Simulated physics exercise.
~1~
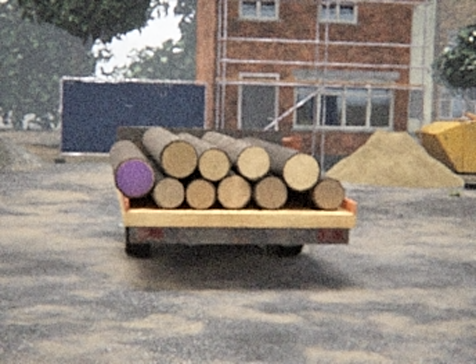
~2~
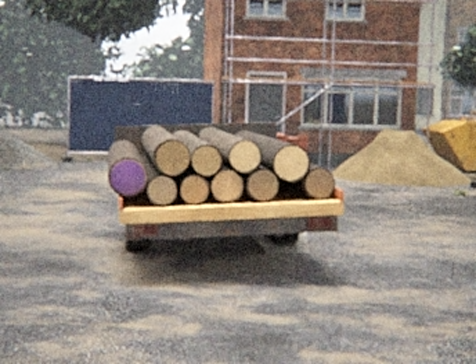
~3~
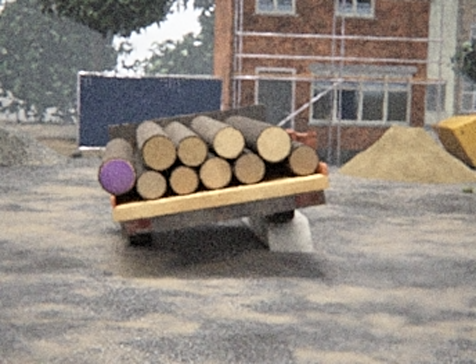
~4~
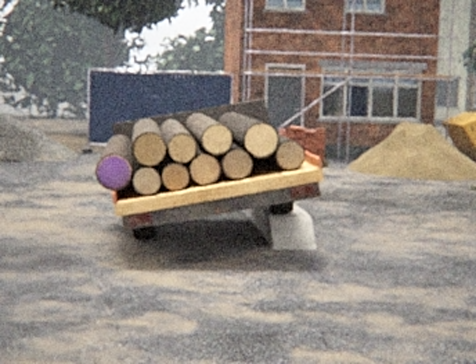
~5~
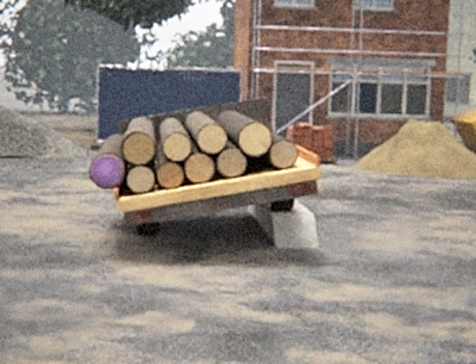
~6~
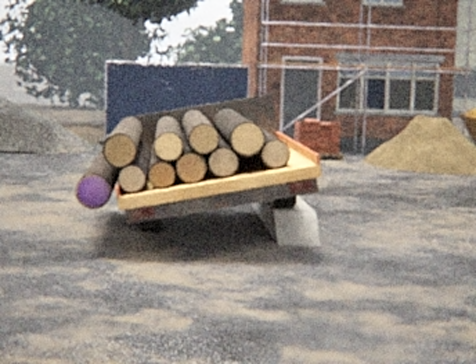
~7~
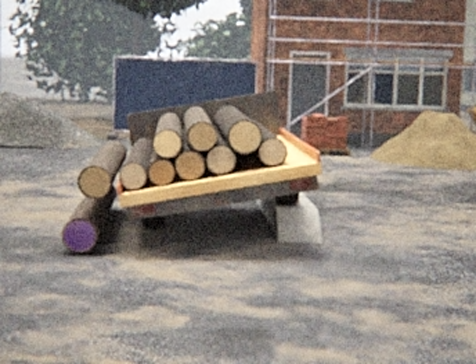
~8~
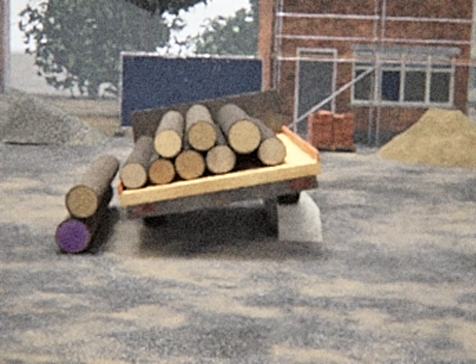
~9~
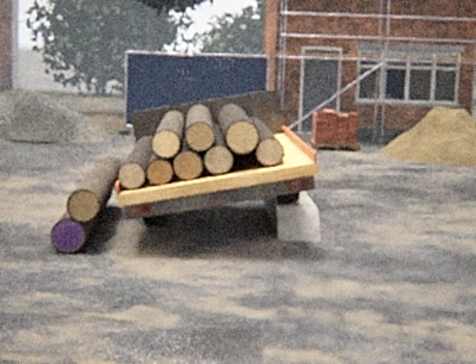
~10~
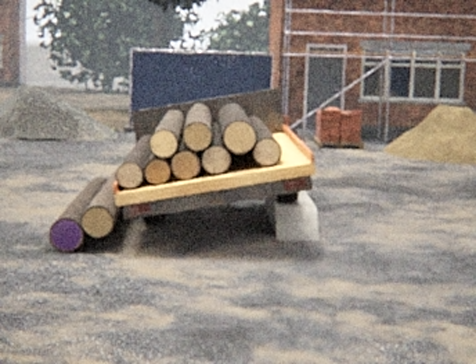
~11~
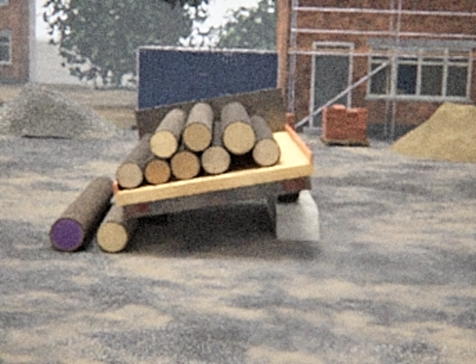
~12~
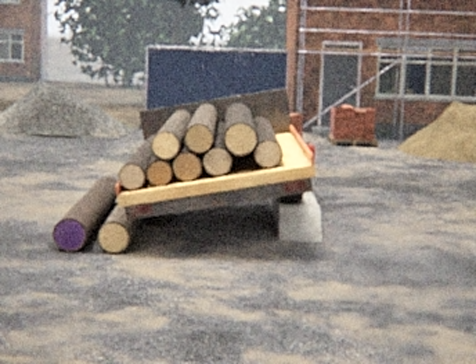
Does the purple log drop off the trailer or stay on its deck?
The purple log drops off the left side of the trailer and ends up on the ground.
